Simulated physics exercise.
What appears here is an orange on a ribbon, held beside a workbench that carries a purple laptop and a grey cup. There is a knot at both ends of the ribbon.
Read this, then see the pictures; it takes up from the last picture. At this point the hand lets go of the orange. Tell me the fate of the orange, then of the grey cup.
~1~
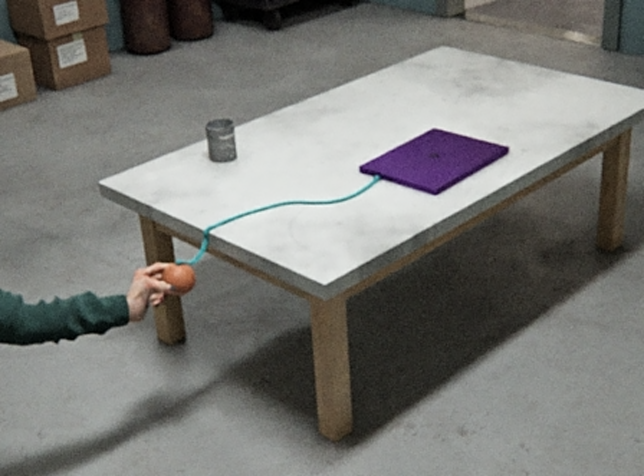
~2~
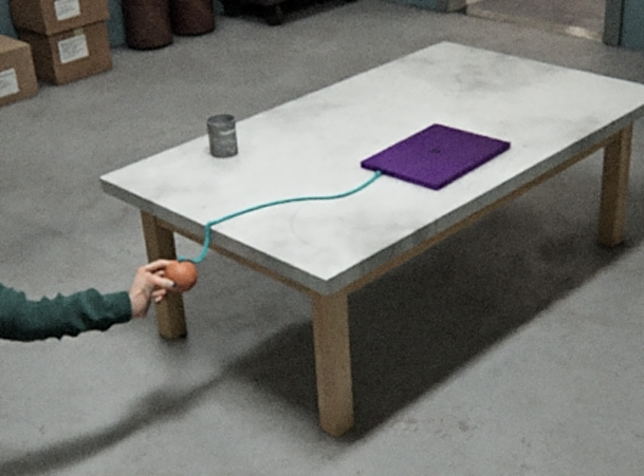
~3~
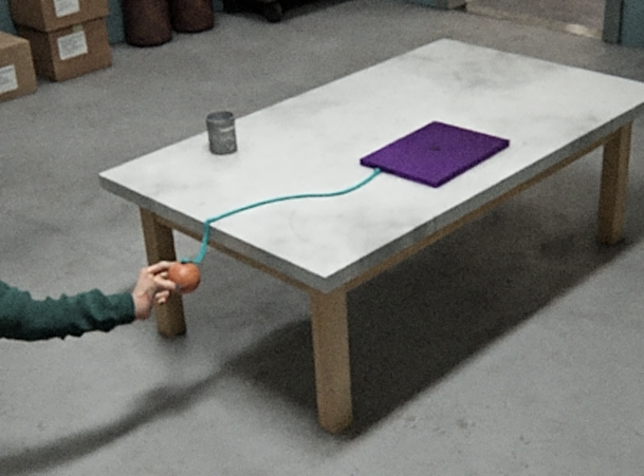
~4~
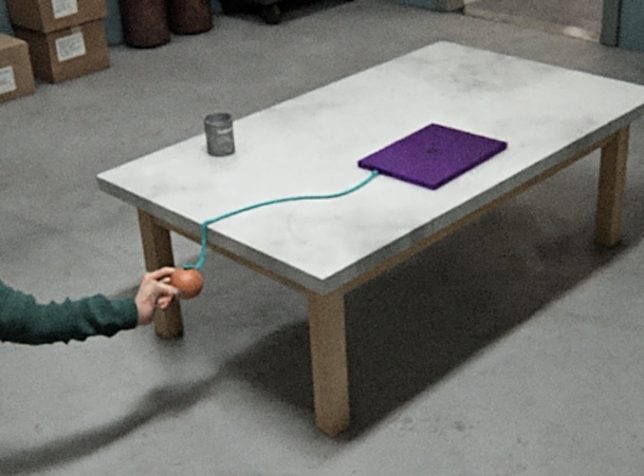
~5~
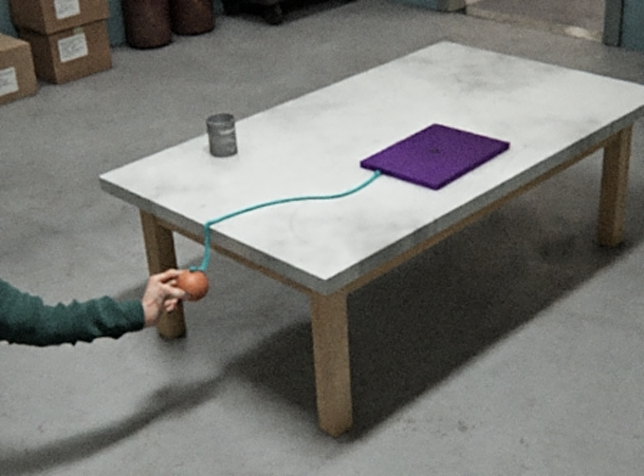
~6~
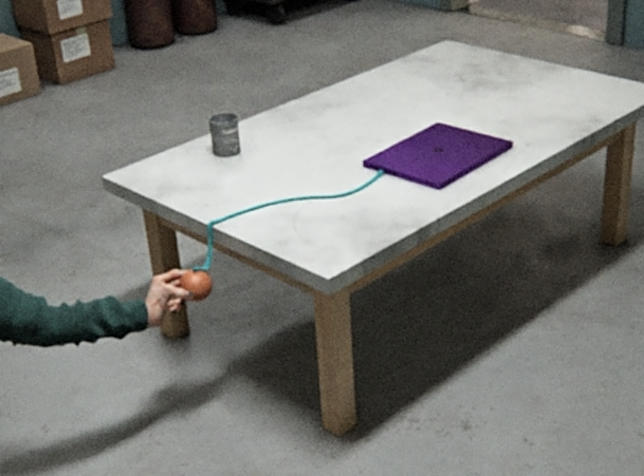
Well, the orange stays aloft; as for the grey cup, it holds its position.
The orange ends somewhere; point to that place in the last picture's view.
It ends up near (209, 328).
Then, 0.76 s later than the last view, orange above the floor near (225, 322); laptop as before; cup as before.
Then, 1.80 s later than the last view, orange above the floor near (207, 327); laptop as before; cup as before.
Finally, orange above the floor near (209, 328); laptop as before; cup as before. The orange hangs in the air and the grey cup remains where it stands.
